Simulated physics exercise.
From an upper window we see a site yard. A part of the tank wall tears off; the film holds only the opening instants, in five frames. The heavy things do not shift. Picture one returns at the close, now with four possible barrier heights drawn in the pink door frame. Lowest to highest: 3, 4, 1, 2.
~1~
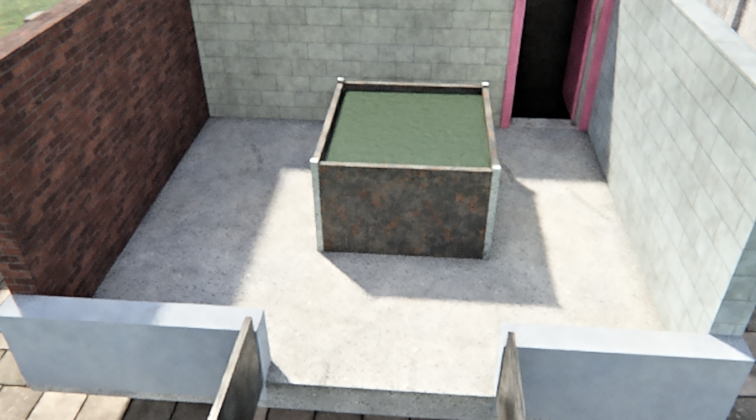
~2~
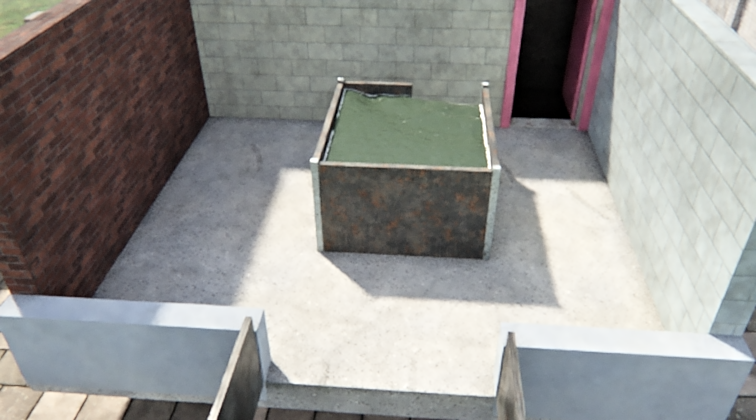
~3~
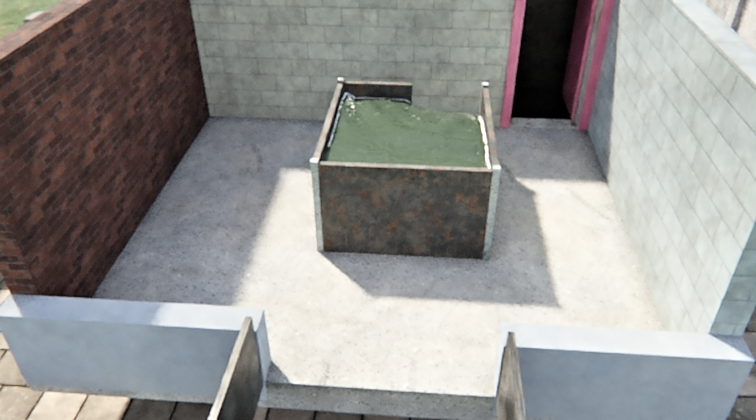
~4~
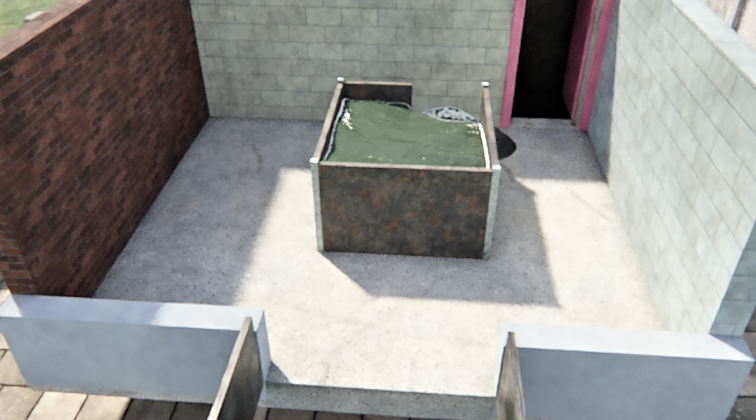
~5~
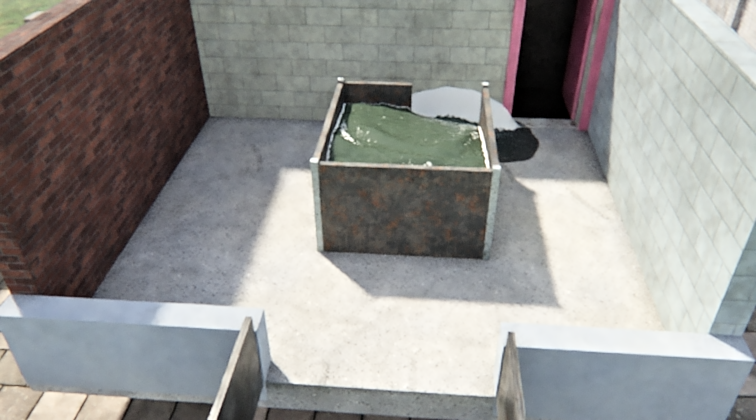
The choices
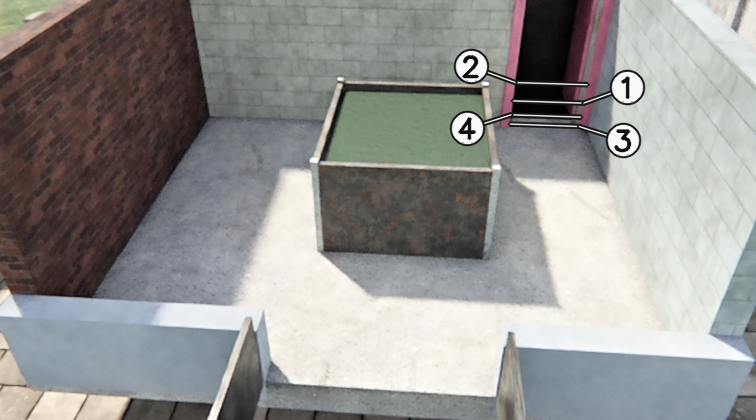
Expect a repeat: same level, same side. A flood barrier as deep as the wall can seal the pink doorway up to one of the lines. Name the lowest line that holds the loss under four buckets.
1.
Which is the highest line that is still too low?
It is 4.
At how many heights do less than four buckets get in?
Two of the four.
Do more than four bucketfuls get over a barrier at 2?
No.
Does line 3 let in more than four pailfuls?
Yes.
On the marked copy, 1 at (548, 101); 2 at (551, 83); 3 at (544, 125); 4 at (545, 115); from the bottom up 3, 4, 1, 2.
For line 1, a bucket or two gets in.
For line 2, nothing gets over.
For line 3, dozens of bucketfuls pour in.
For line 4, about 12 bucketfuls get in.
